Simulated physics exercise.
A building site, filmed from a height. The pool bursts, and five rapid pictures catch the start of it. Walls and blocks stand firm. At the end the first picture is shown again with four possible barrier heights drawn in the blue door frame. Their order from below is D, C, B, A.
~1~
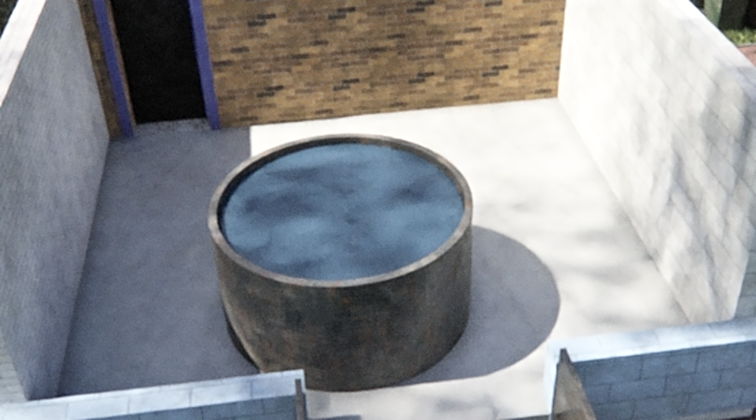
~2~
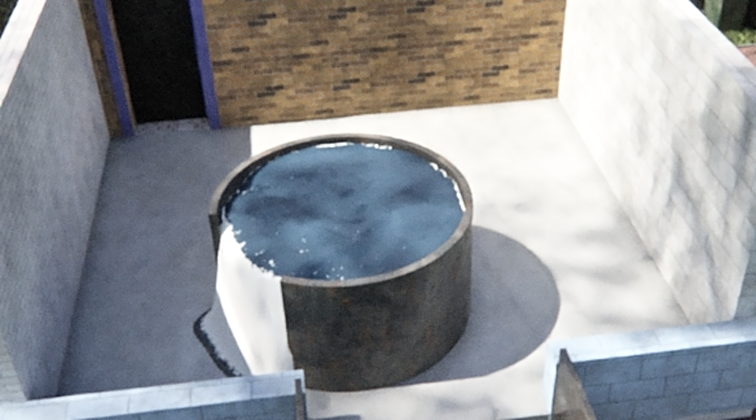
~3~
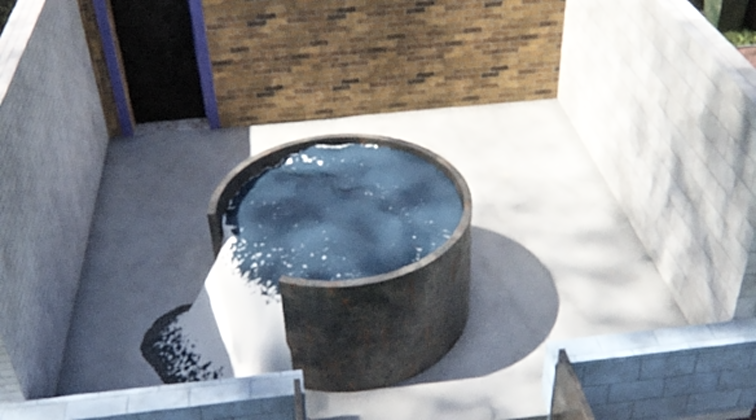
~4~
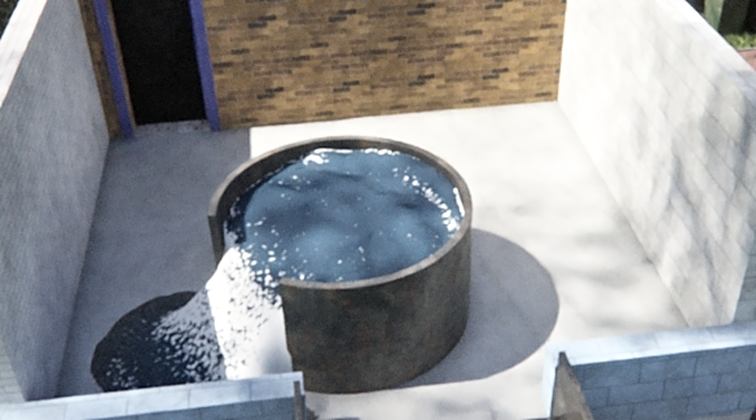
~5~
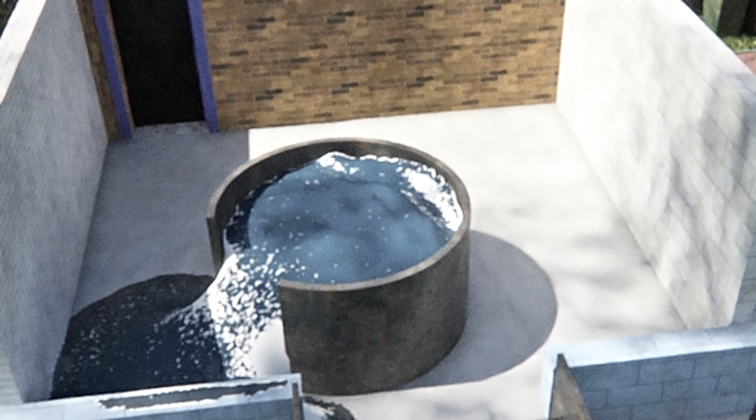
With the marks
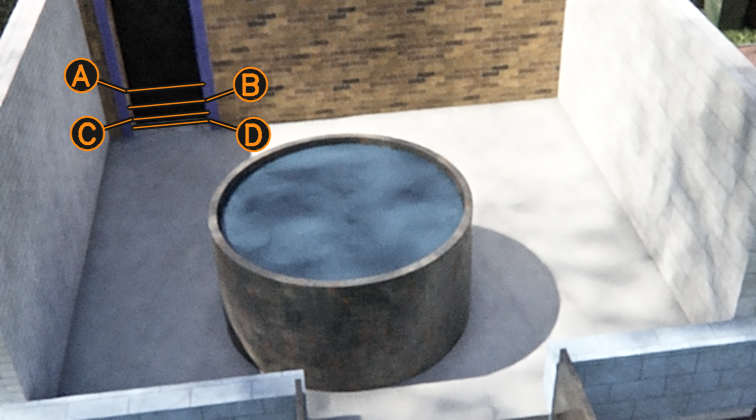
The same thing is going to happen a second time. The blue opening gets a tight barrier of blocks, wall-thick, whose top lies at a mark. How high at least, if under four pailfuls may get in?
B is the one.
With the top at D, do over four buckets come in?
Yes.
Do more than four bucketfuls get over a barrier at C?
Yes.
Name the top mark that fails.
Here it is mark C.
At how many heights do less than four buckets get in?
Two of the four.
In orange, A at (164, 87); B at (167, 104); C at (170, 116); D at (171, 124); from the bottom up D, C, B, A.
Choosing A, nothing gets over.
Choosing B, a bucket or two gets in.
Choosing C, some 15 bucketfuls get in.
Choosing D, dozens of bucketfuls pour in.
